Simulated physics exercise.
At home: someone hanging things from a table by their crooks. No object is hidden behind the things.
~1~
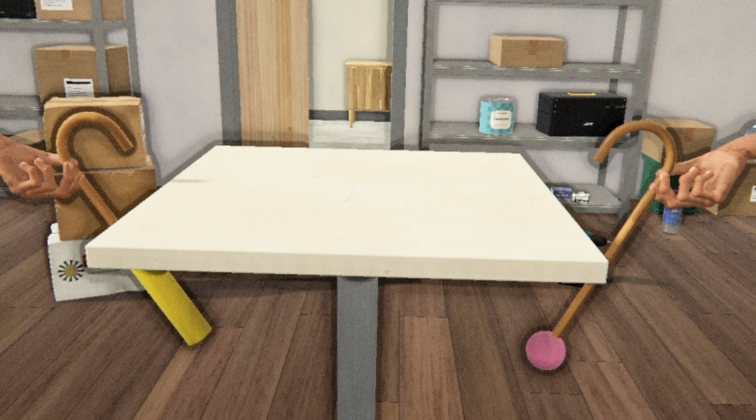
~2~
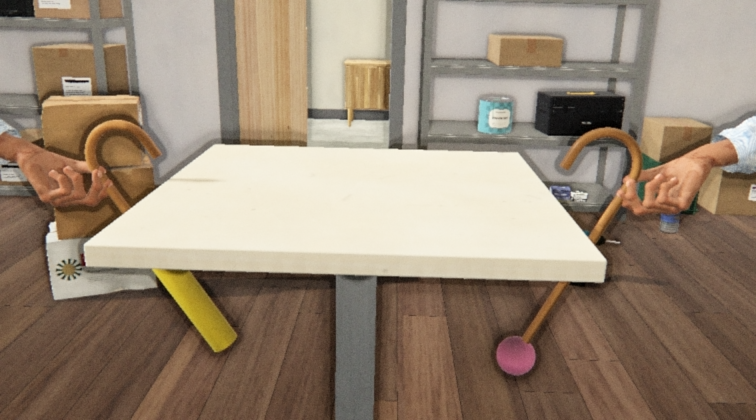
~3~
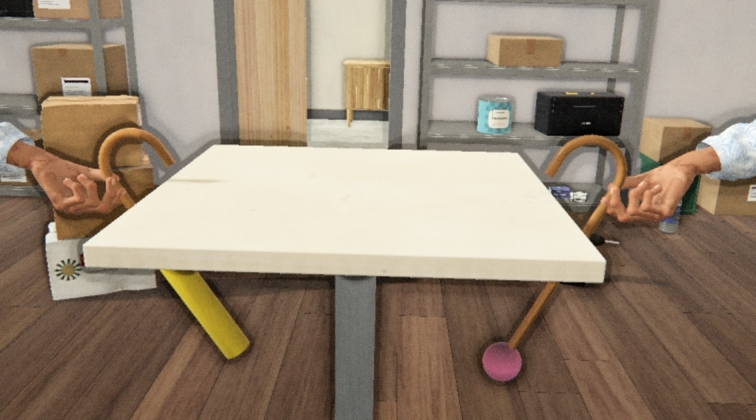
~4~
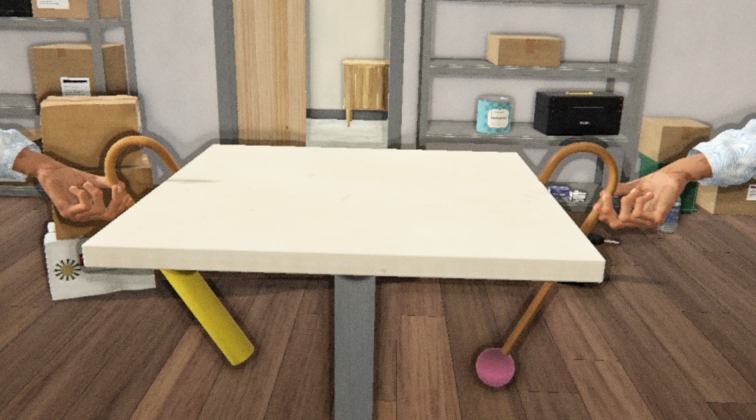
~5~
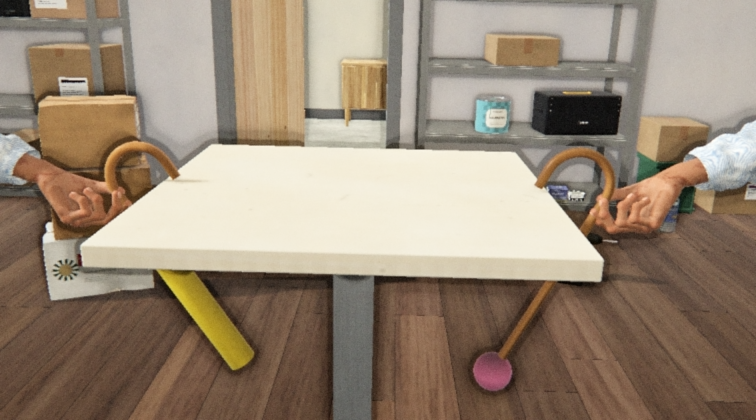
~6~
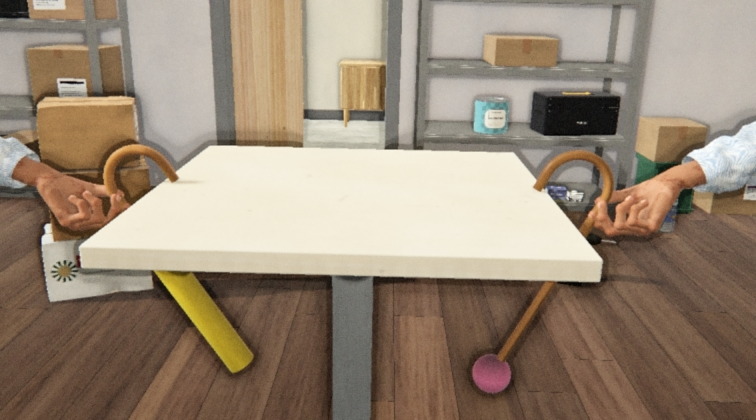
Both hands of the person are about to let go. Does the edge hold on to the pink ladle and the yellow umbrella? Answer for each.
The pink ladle stays put, the yellow umbrella stays put.
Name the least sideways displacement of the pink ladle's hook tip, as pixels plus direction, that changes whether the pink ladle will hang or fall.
Roughly 12 pixels to the right.
Then, 0.32 s later than the last frame, pink ladle at rest near (530, 274); yellow umbrella at rest near (190, 259).
When it is over, the pink ladle remains in place, near (529, 274); the yellow umbrella remains in place, near (192, 259).
